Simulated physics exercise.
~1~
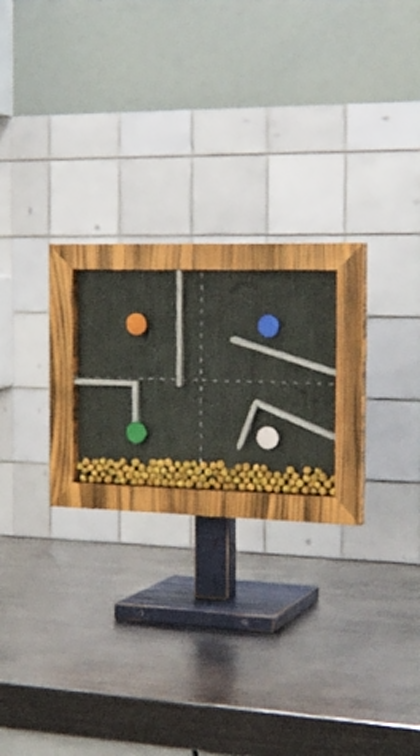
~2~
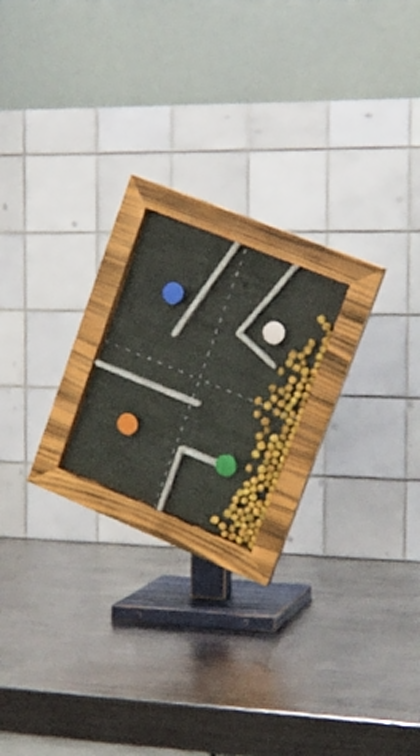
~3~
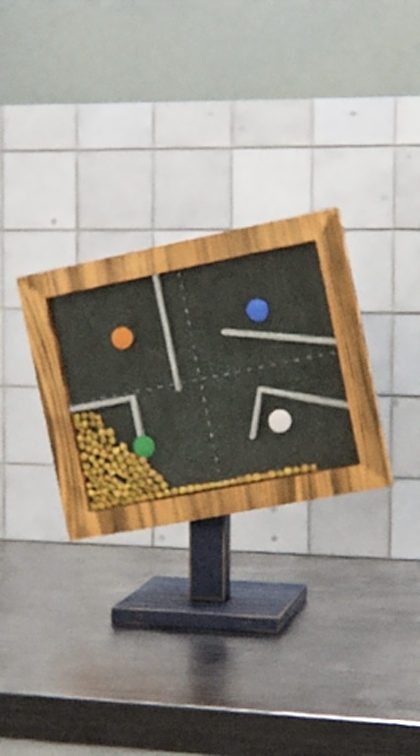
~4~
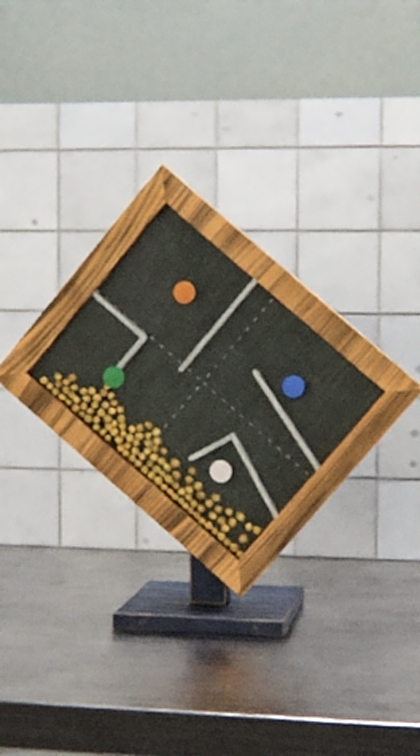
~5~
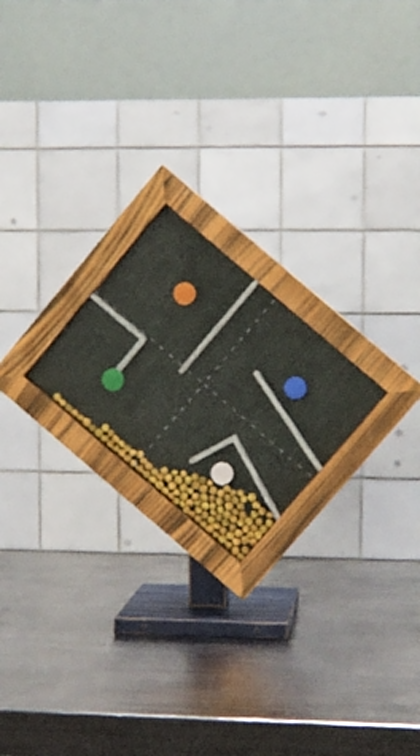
On a dark countertop in front of white wall tiles, a wood-framed case stands on a blue-black post, small yellowish beads lying in a fairly level layer along its bottom. The case tips far anticlockwise, and the beads heap along the lower right side, between the green and white dots. It swings back clockwise, still leaning slightly anticlockwise, with most beads now piled in the left corner beside the green dot. Turning on, it stops tilted clockwise, the beads strung along the lower edge. They slide down to the right and end mostly beneath the white dot, a thin trail stretching back towards green.
